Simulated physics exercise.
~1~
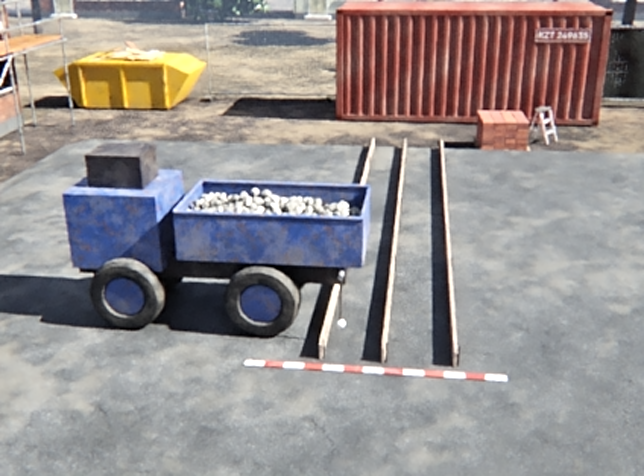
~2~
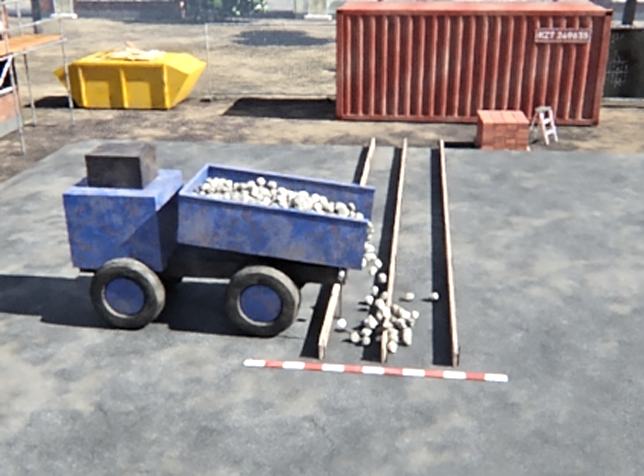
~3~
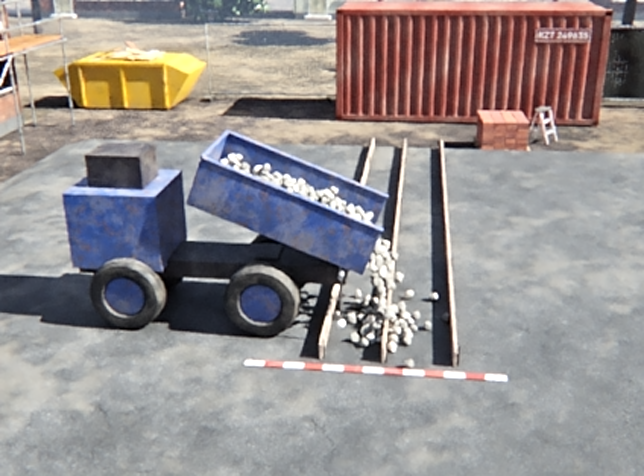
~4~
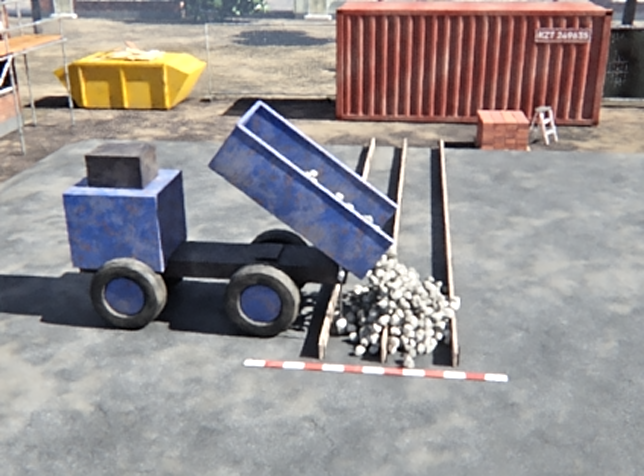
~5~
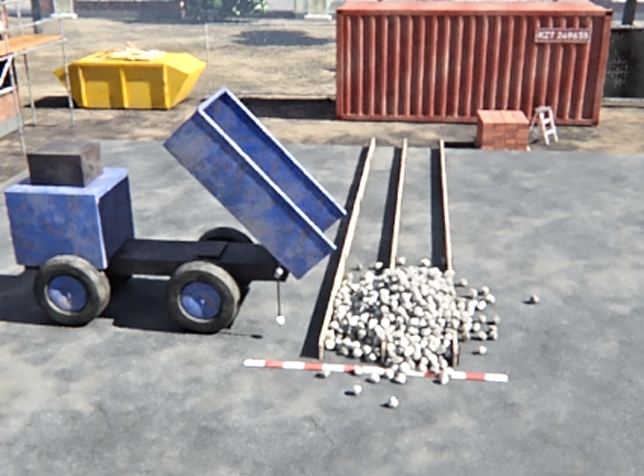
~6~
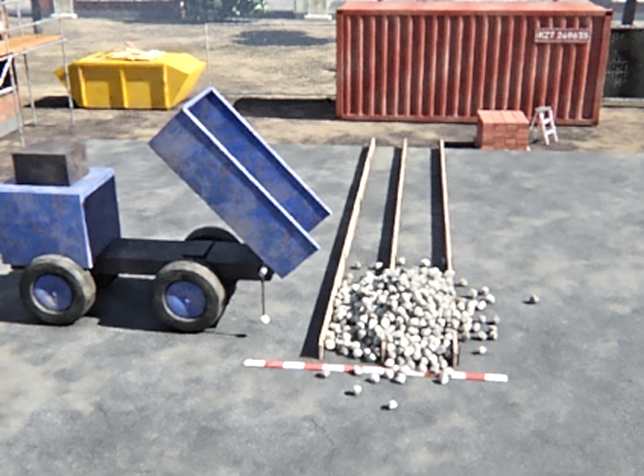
The video shows a blue tipping truck raising its bed and pouring pale stones over wooden planks on grey ground, then moving left with the bed still raised and empty, leaving a heap across the planks with a few stones scattered beyond the last one.
